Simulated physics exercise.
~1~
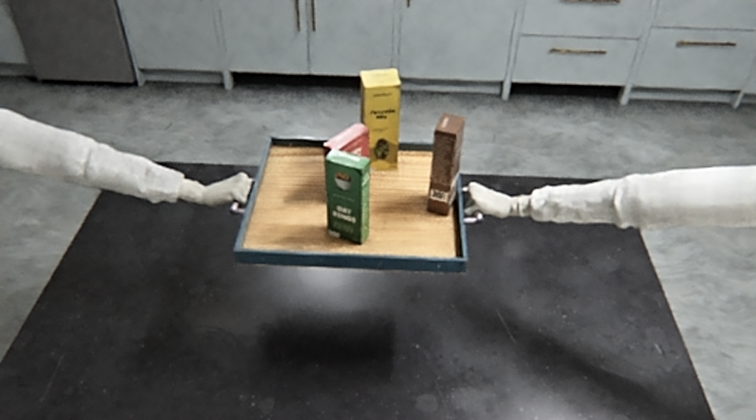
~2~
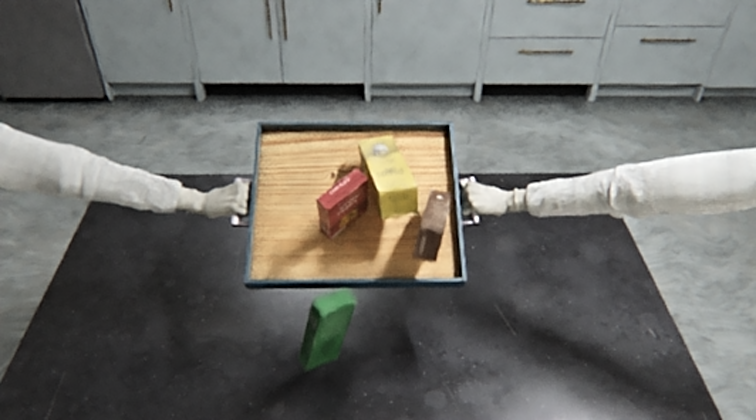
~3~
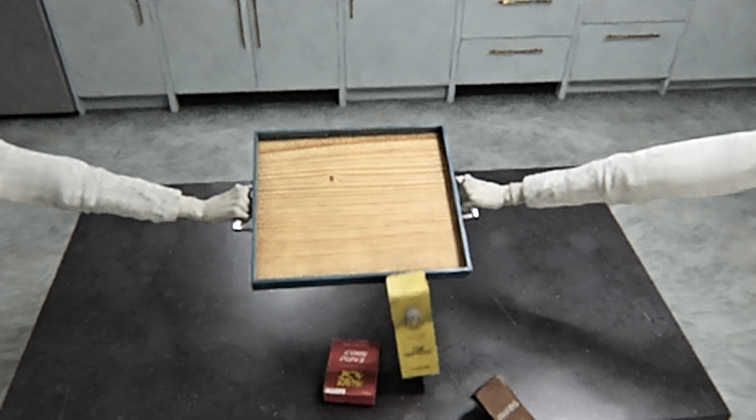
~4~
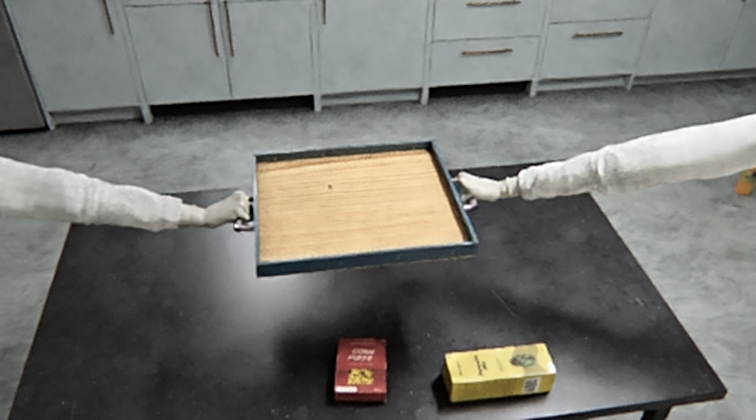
The clip shows two hands holding a wooden tray with four cartons above a dark table, then tipping its near edge down. The green carton drops off first, followed by the red, brown and yellow ones, and the emptied tray returns to level with red and yellow cartons lying below.
